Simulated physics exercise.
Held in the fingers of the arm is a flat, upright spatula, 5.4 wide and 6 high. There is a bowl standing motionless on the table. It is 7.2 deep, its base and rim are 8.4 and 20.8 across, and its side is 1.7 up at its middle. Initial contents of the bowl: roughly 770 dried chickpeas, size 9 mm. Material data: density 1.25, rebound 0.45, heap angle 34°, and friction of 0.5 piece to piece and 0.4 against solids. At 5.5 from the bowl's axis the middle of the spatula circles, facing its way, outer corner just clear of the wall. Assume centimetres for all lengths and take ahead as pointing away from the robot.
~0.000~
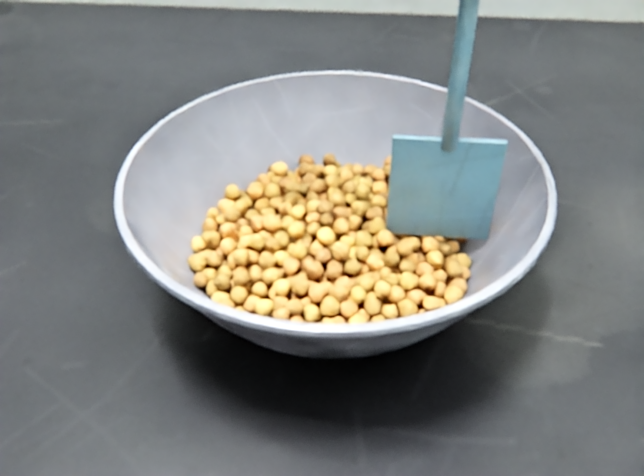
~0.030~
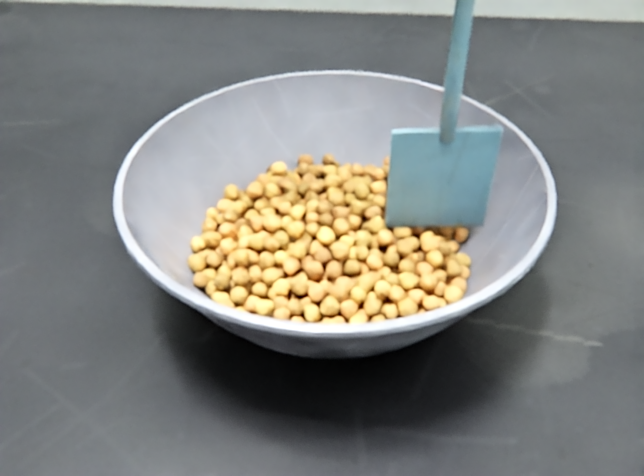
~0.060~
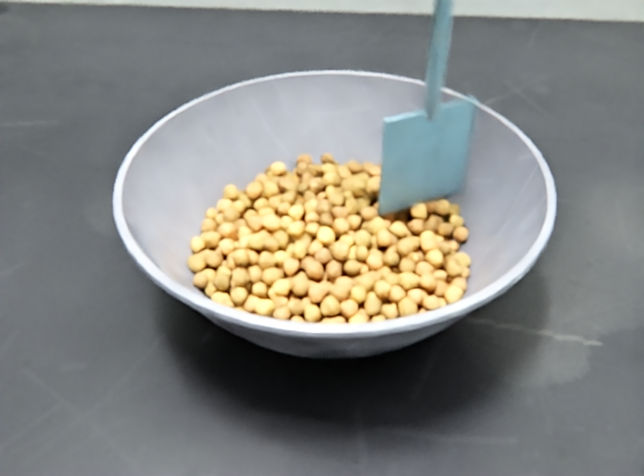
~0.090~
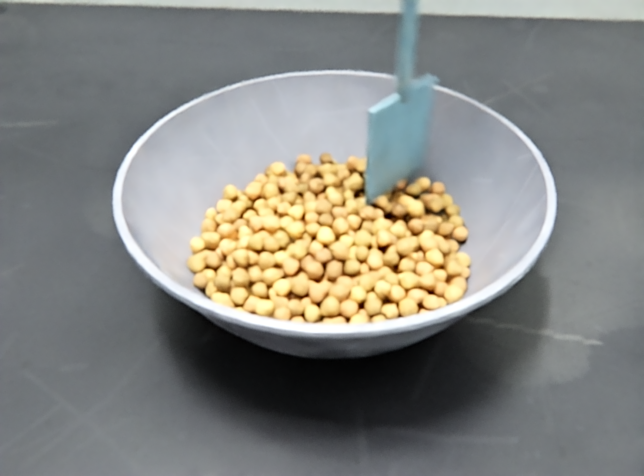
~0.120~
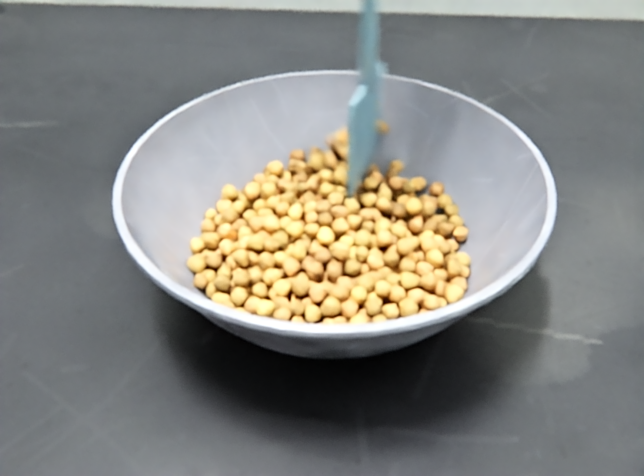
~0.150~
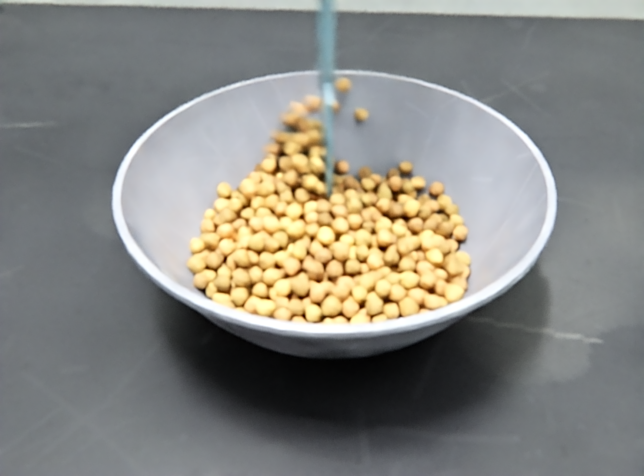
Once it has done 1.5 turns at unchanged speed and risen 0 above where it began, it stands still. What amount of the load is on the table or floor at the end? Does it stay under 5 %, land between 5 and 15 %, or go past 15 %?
It lands between 5 and 15 %.
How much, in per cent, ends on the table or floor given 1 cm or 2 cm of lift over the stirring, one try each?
Around 0 percent, then 0 percent.
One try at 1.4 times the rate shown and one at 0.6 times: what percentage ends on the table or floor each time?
Roughly 20 and 0 per cent.
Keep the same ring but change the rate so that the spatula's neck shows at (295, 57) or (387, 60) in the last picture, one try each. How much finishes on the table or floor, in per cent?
About 15 and 0 %.
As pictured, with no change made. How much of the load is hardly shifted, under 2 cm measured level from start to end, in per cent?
Around 65 in a hundred, roughly.
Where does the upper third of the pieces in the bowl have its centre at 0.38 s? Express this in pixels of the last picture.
Centre of upper third: Approx. (349, 283) px.
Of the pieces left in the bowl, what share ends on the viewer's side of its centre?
I'd say around 55 per cent.
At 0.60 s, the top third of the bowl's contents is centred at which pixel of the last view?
The centre is roughly (344, 203).
After 0.38 s, 269° round, highest piece 10 above the table; 749 in the bowl, 3 on the table or floor, 20 in flight or on the tool.
After 0.60 s, 80° round, highest piece 9 above the table; 711 in the bowl, 49 on the table or floor, 12 in flight or on the tool.
After 0.91 s, 180° round, highest piece 6 above the table; 696 in the bowl, 74 on the table or floor, 2 in flight or on the tool.
After 1.61 s, 180° round, highest piece 5 above the table; 696 in the bowl, 76 on the table or floor.
In the end, 696 in the bowl, 76 on the table or floor. That is 10 % on the table or floor.
